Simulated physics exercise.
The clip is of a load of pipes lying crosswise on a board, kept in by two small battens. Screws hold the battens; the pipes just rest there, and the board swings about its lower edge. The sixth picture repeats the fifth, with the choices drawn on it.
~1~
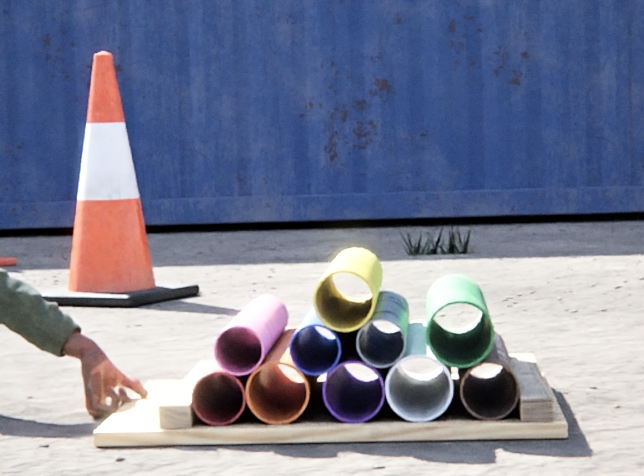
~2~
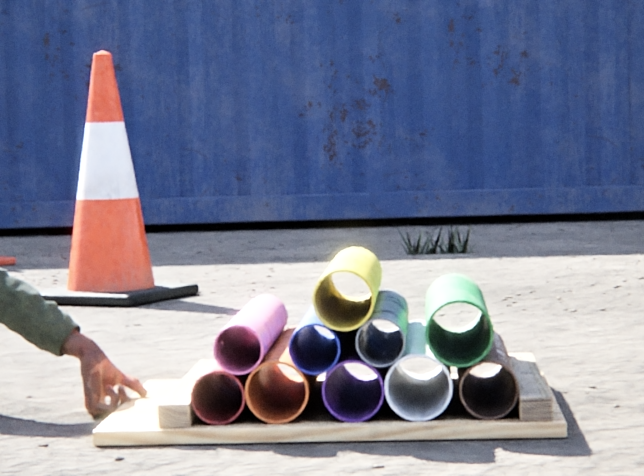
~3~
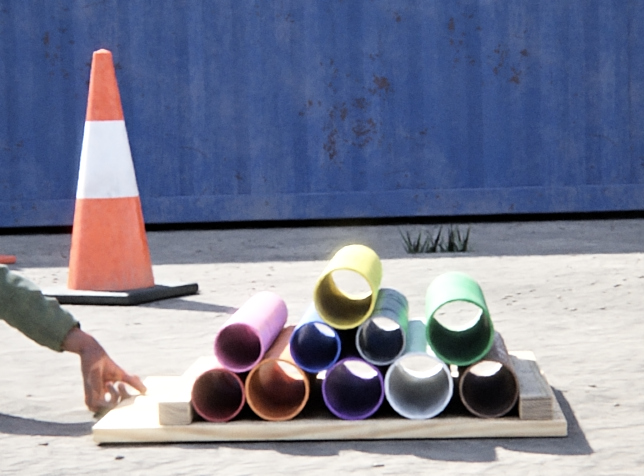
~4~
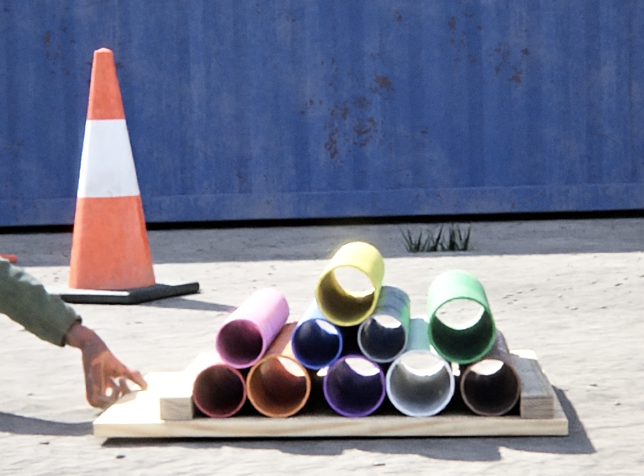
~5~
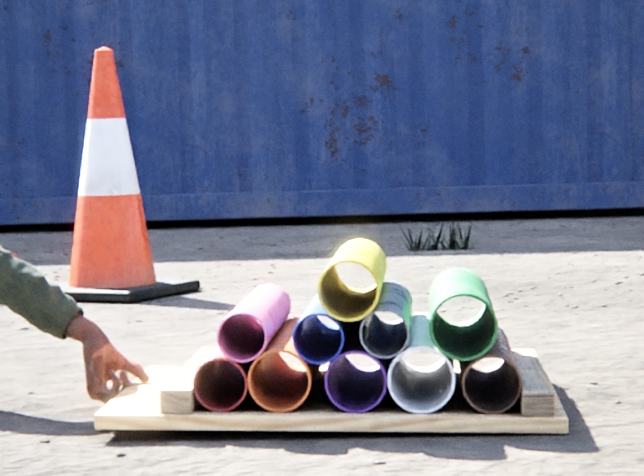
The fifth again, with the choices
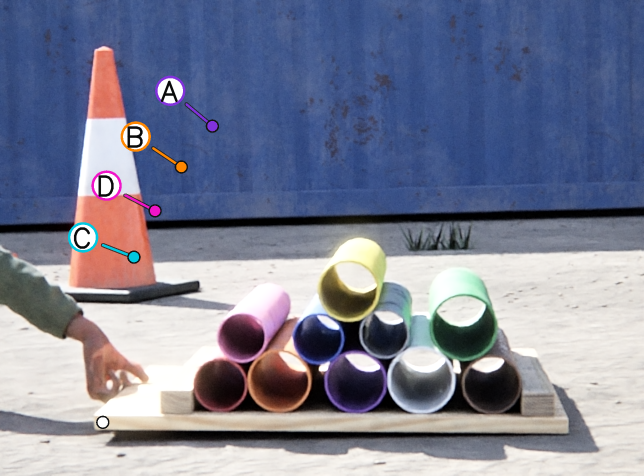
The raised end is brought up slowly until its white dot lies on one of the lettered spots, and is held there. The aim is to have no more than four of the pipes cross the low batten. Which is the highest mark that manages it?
Lift it to B and no more.
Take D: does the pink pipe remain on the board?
Yes, with D.
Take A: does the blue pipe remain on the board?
The blue pipe: No.
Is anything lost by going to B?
Yes, at B.
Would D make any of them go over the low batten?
At D: Yes.
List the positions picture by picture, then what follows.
In the first picture, red pipe (219, 398); orange pipe (278, 393); purple pipe (354, 392).
In the second picture, purple pipe (353, 391); white pipe (418, 387).
In the third picture, board (337, 393); red pipe (218, 395); pink pipe (239, 347); green pipe (460, 331).
In the fourth picture, board (338, 390); red pipe (219, 390); orange pipe (278, 386).
In the fifth picture, board (338, 386); red pipe (220, 385); orange pipe (279, 381).
On the marked copy, A at (213, 126); B at (182, 167); C at (134, 257); D at (155, 211); the white dot at (103, 422).
Taking B. A third of the way, board at 19°.
Two thirds of the way, board at 35°.
When it is over, board at 35°, four over the low batten (blue, green, grey, yellow).
As for the rest, A five over the low batten; C one over the low batten (green); D four over the low batten (blue, green, grey, yellow).
